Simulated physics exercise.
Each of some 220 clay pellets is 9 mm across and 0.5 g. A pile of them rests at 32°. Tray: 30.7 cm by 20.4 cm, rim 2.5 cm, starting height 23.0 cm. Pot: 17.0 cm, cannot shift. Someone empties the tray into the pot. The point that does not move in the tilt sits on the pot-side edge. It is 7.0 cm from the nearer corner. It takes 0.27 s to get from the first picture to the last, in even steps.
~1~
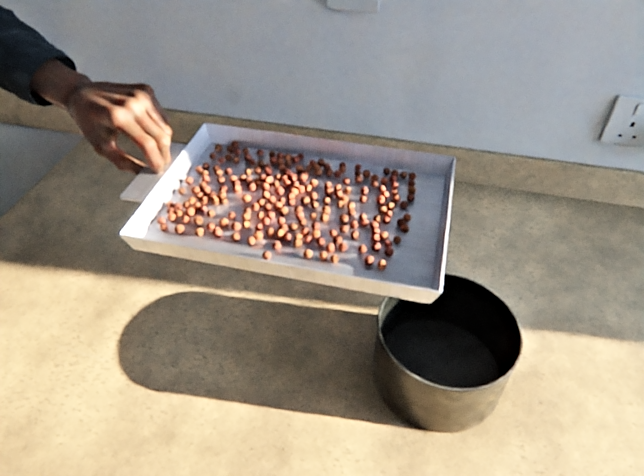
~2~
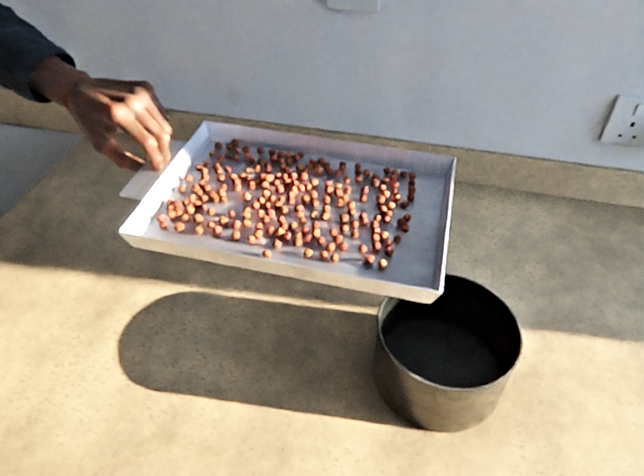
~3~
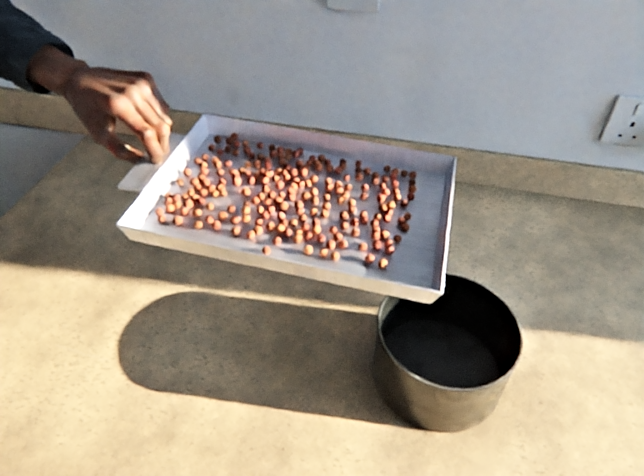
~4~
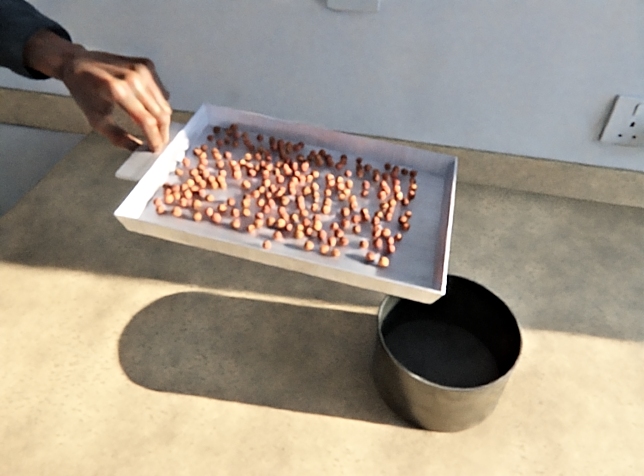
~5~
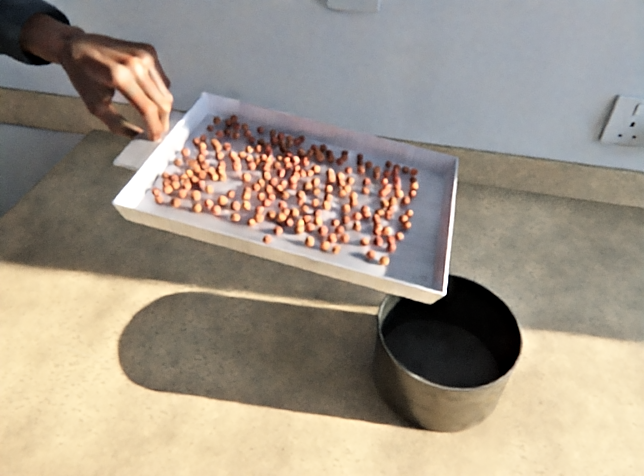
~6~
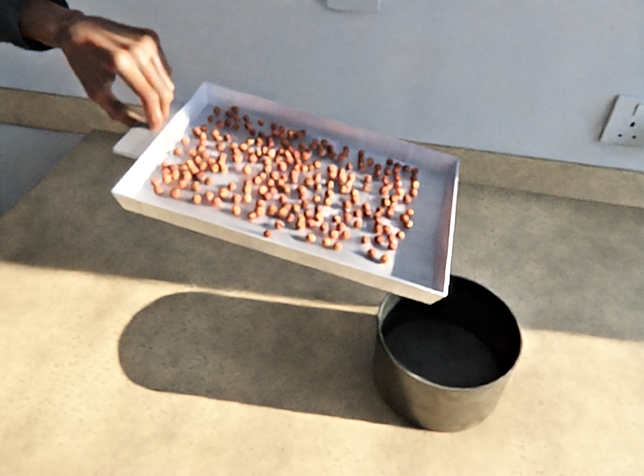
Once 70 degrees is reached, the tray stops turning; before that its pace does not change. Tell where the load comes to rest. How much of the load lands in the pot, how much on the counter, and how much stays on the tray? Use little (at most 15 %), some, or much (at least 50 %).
Pot - little, counter - little, left on the tray - much.
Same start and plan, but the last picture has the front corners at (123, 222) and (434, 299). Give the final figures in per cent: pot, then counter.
Pot: 0, counter: 5.
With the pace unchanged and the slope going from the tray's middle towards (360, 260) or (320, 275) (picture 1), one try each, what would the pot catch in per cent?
Some 0 and 0 per cent.
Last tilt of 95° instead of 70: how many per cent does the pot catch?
Then about 70 per cent.
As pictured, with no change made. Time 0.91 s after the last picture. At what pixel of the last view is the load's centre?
The load's centre is near (434, 211) at that time.
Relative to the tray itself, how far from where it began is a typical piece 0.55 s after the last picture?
About 13 cm.
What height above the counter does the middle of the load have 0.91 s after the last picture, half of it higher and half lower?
I'd say near 26 cm.
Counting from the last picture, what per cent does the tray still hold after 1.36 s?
Estimate: About 95 percent.
Then, 0.55 s after the last picture, tilt 39 degrees; the tray holds 100 %, the pot 0 %.
Then, 0.91 s after the last picture, tilt 58 degrees; the tray holds 100 %, the pot 0 %.
Then, 1.36 s after the last picture, tilt 70 degrees; the tray holds 95 %, the pot 0 %.
In the end, pot 0 %, counter 0 %, tray 95 %.
